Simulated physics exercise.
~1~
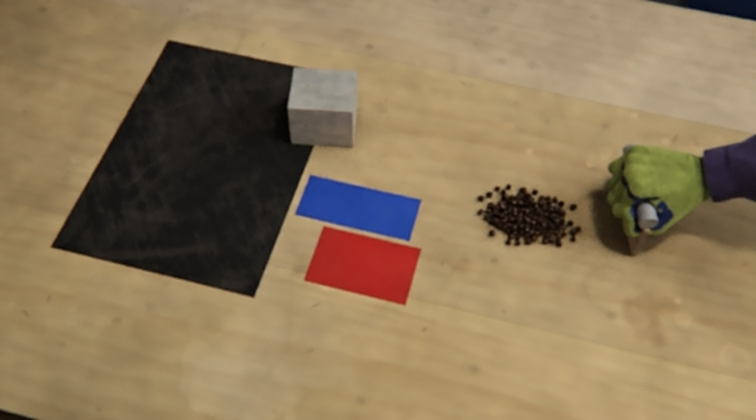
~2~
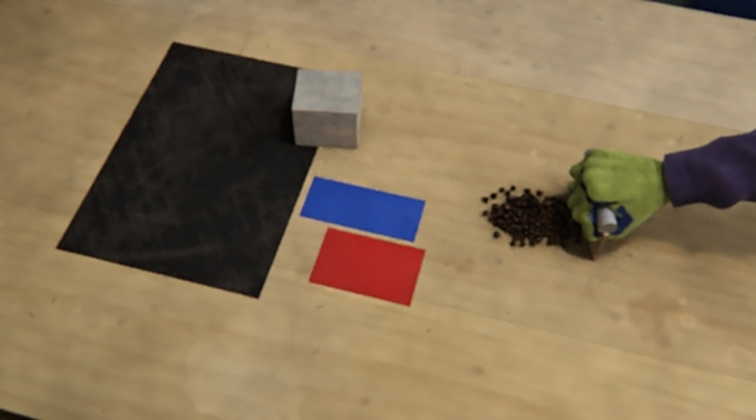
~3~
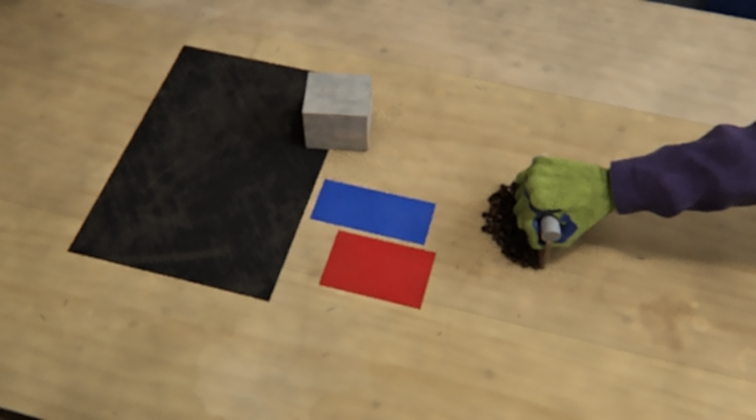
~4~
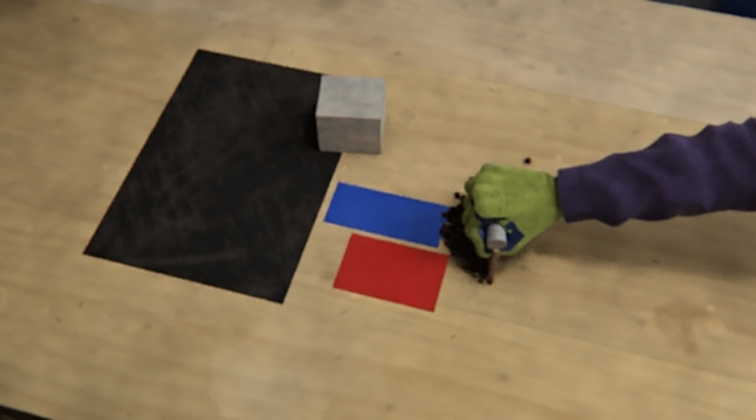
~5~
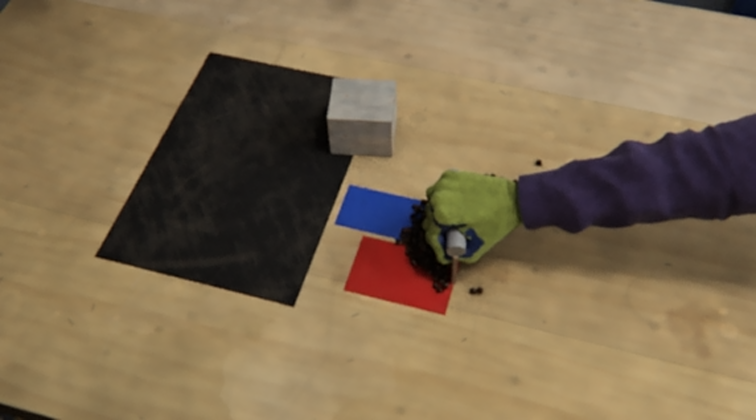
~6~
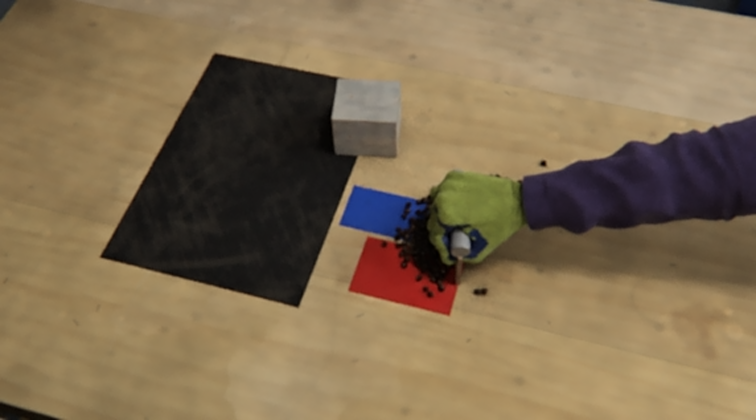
A green-gloved hand pushes dark beans left with a scraper onto the blue and red mats.
